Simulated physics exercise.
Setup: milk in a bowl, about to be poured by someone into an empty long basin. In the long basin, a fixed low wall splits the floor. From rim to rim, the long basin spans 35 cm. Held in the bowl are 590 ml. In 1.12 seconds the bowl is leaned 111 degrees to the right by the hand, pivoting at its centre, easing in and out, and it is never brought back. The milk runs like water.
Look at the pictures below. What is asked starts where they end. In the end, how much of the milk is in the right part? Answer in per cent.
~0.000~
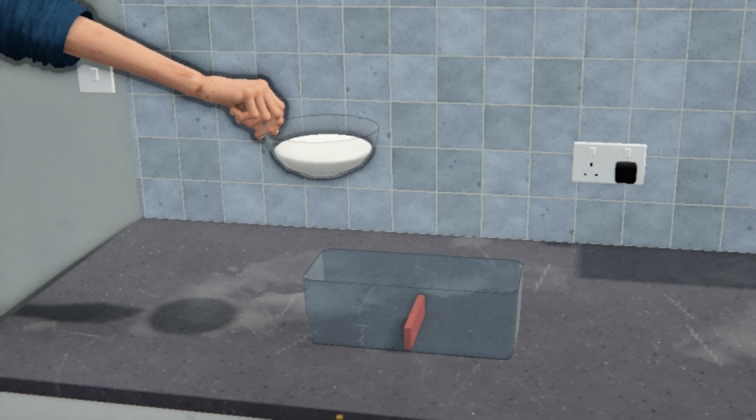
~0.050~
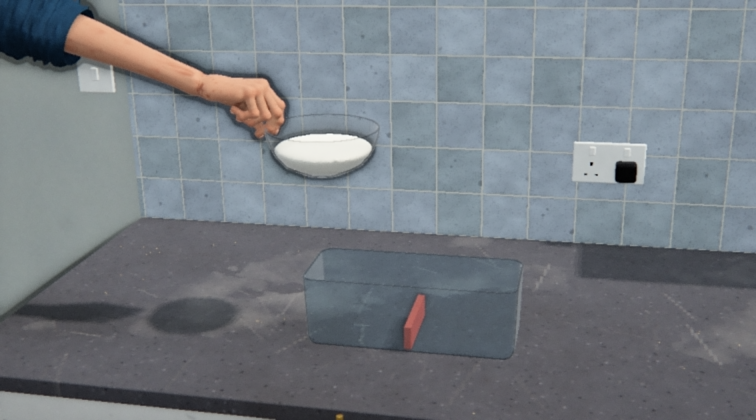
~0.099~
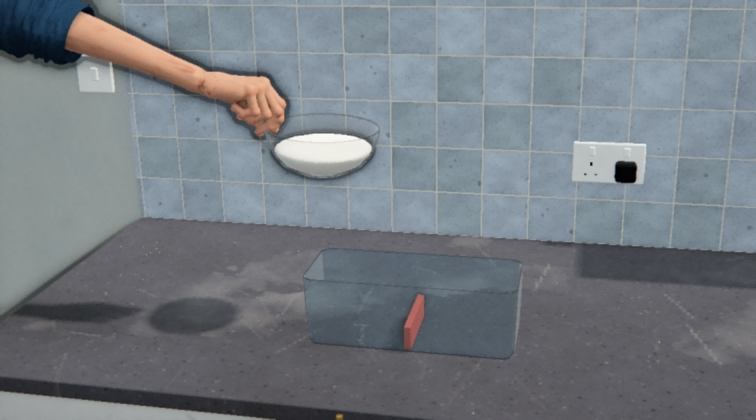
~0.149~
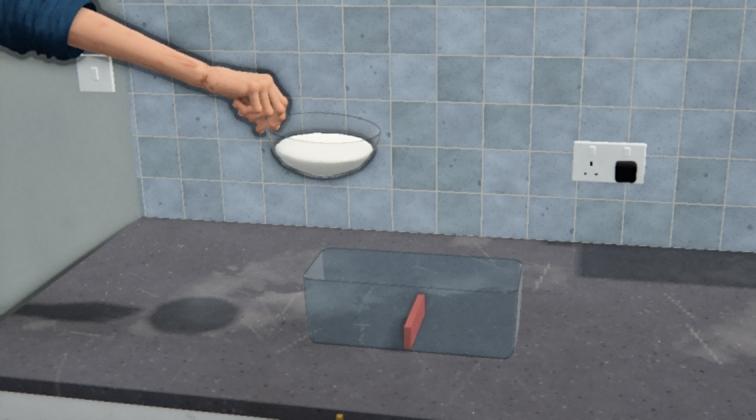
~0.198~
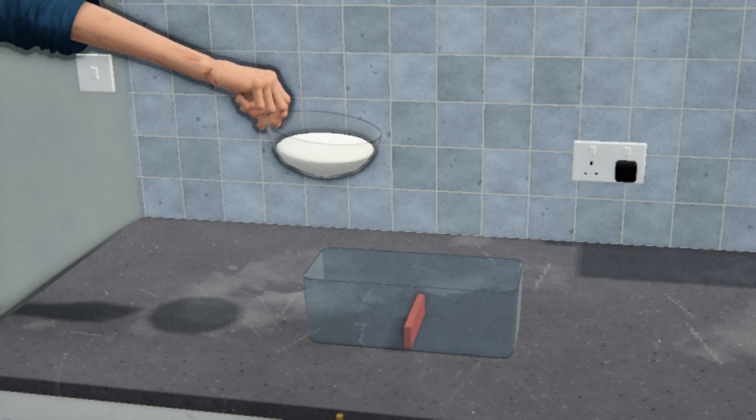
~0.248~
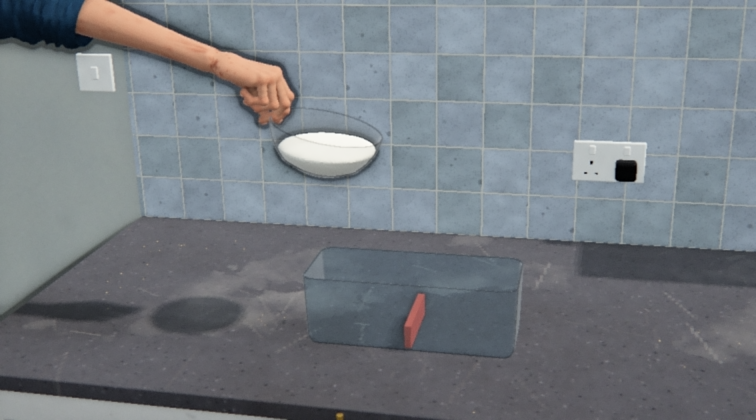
Roughly 47 percent is in the right part.
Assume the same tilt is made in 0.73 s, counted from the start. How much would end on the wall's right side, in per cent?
In that case, some 40 percent.
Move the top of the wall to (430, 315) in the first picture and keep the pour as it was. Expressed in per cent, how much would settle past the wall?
Around 20 %, I'd say.
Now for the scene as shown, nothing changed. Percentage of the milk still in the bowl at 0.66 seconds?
Still held: Roughly 36 % of the total.
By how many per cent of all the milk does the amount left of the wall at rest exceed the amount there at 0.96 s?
I'd put it near 5 percent.
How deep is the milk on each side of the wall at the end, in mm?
Final reading - left some 14 mm, right some 12 mm.
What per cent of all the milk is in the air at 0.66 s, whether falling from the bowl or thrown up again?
Close to 52 in a hundred.
After 0.66 s the tilt is 71° and 37 per cent is still to pour, 4 is left of the wall and 8 right of it.
After 0.96 s the tilt is 106° and 0 per cent is still to pour, 46 is left of the wall and 46 right of it.
After 1.28 s the tilt is 111° and 0 per cent is still to pour, 52 is left of the wall and 47 right of it.
After 1.62 s the tilt is 111° and 0 per cent is still to pour, 52 is left of the wall and 47 right of it.
In the end 52 per cent lies left of the wall, 47 right of it and 1 outside.
